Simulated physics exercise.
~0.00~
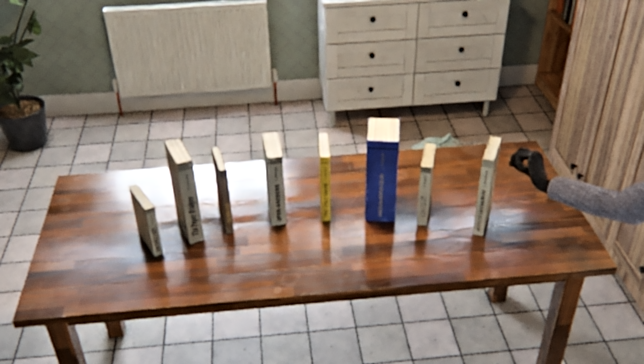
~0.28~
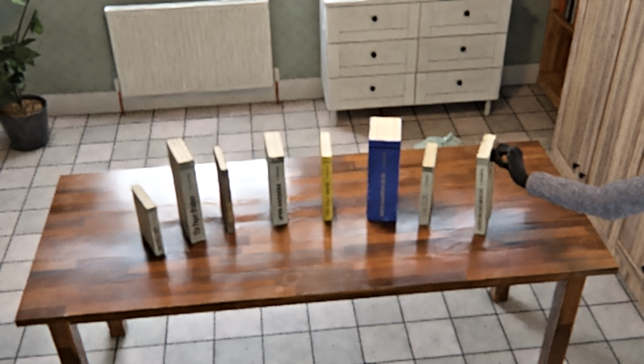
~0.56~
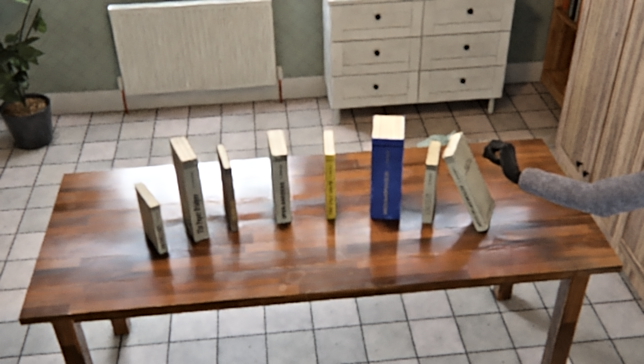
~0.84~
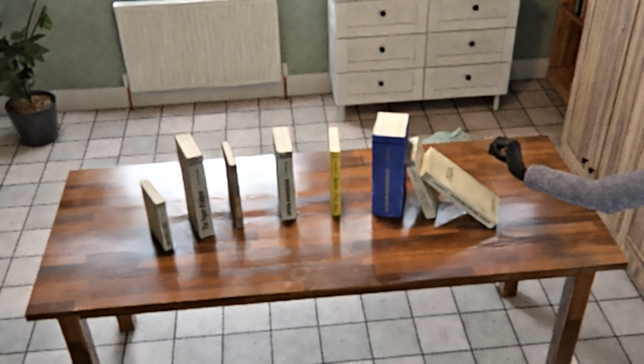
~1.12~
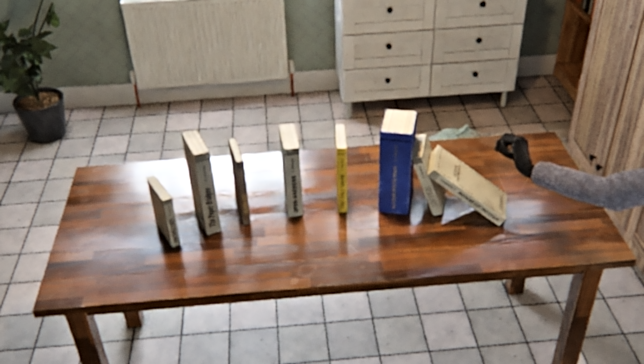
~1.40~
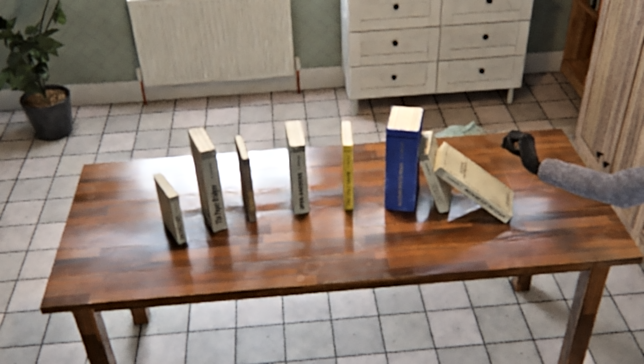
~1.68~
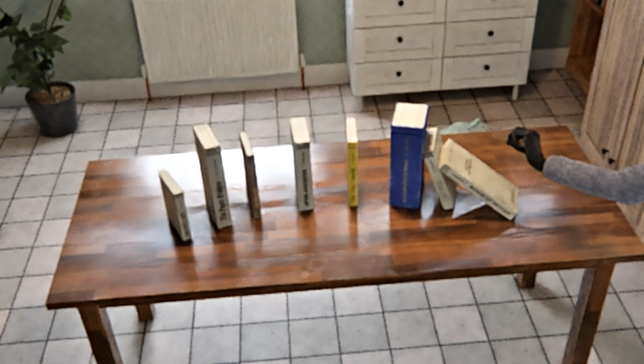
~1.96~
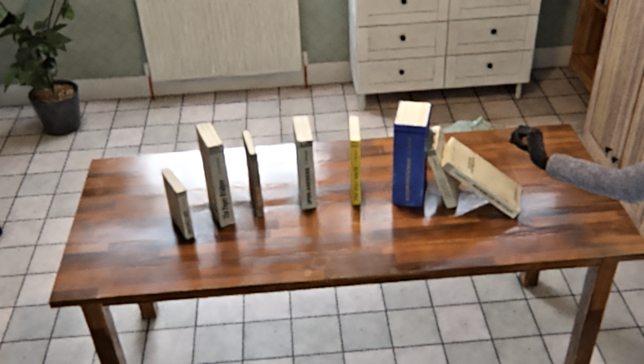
A gloved hand on a grey-sleeved arm reaches in from the right over a glossy brown wooden table, seen from above in a tiled room with a white radiator and drawers behind. Eight books stand upright in a spaced, curving row, with a slim yellow one and a thick blue one right of the middle. The hand pushes the rightmost book, which tips left into its pale neighbour. That neighbour leans over against the blue book, which stays put. The view drifts slightly, and both pale books rest slanted while the other six remain standing.
